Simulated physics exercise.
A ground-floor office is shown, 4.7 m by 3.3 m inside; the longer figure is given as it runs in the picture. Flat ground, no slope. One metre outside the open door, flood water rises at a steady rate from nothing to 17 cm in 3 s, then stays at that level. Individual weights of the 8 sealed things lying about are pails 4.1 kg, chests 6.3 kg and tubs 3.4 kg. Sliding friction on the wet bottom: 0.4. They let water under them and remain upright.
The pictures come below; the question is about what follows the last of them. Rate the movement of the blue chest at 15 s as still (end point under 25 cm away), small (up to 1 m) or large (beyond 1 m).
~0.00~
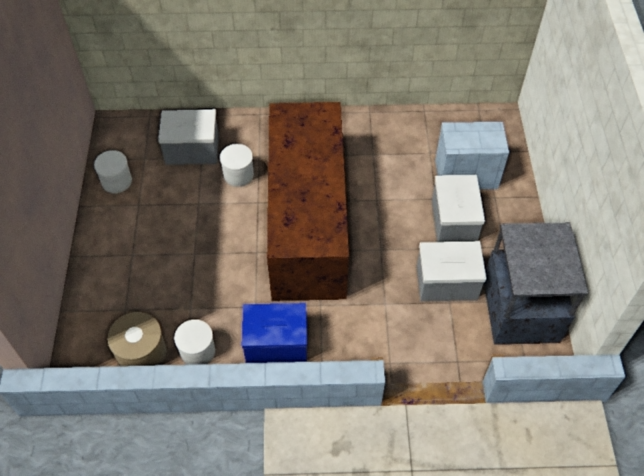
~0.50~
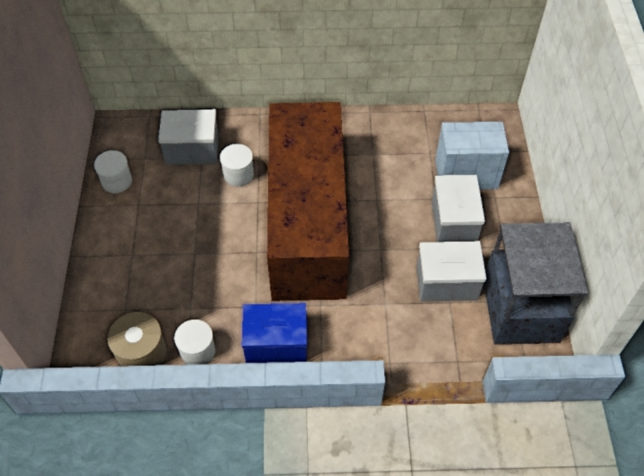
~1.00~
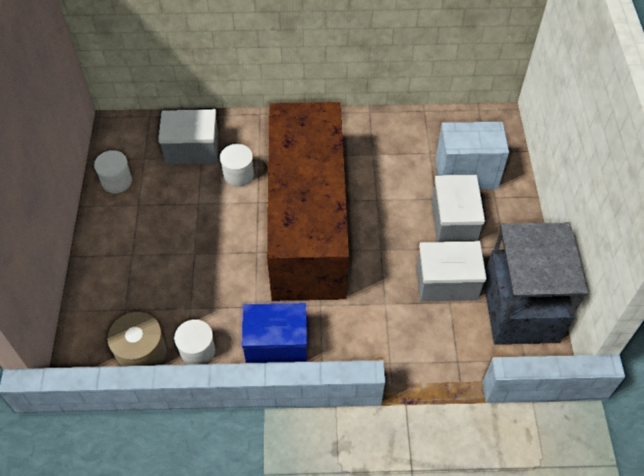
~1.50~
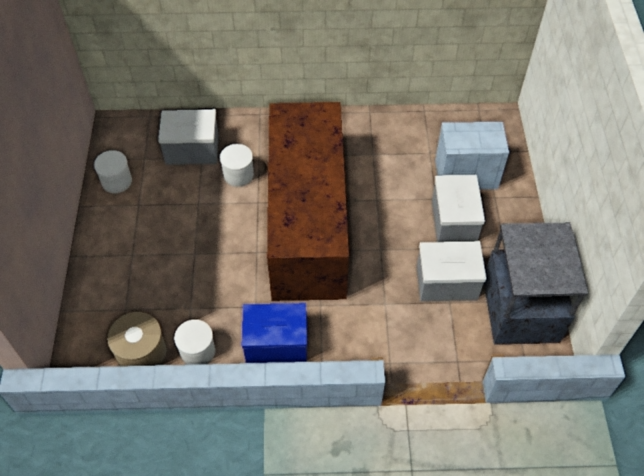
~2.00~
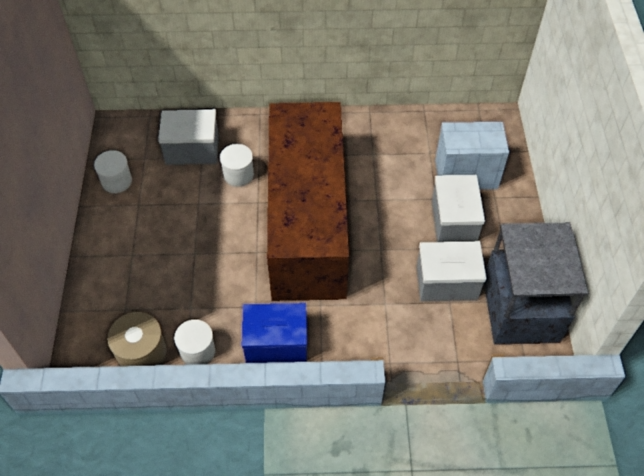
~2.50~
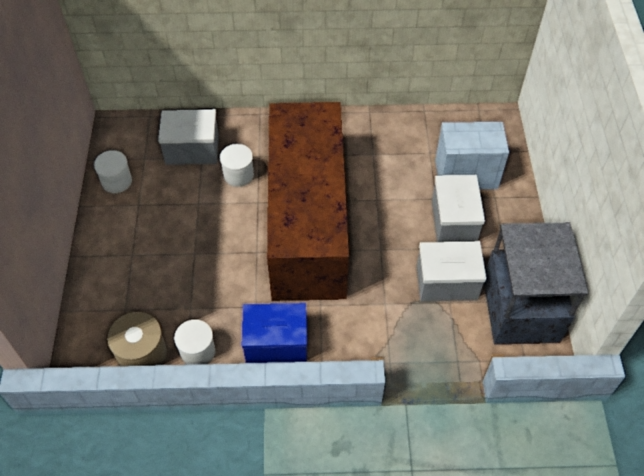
Small.
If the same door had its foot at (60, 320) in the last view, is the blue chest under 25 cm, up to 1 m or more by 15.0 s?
Well, the blue chest really gets moving far.
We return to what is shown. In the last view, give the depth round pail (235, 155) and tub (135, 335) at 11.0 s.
Close to 2 and 1 centimetres.
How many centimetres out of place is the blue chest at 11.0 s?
Around 0 cm from the start by that time.
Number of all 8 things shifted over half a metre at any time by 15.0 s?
4.
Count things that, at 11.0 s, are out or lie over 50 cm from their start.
By that point, 1.
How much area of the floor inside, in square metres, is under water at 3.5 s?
My estimate is roughly 2.5 m2.
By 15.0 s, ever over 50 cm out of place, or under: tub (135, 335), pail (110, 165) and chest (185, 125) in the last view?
In that order: Below, above, above.
After 3.5 s the blue chest is near (274, 324), 0.0 m from its start, aground; 0 afloat.
After 6.8 s the blue chest is near (274, 324), 0.0 m from its start, aground; 2 afloat.
After 11.0 s the blue chest is near (274, 324), 0.0 m from its start, aground; 3 afloat.
After 15.0 s the blue chest is near (336, 336), 0.5 m from its start, afloat; 7 afloat.
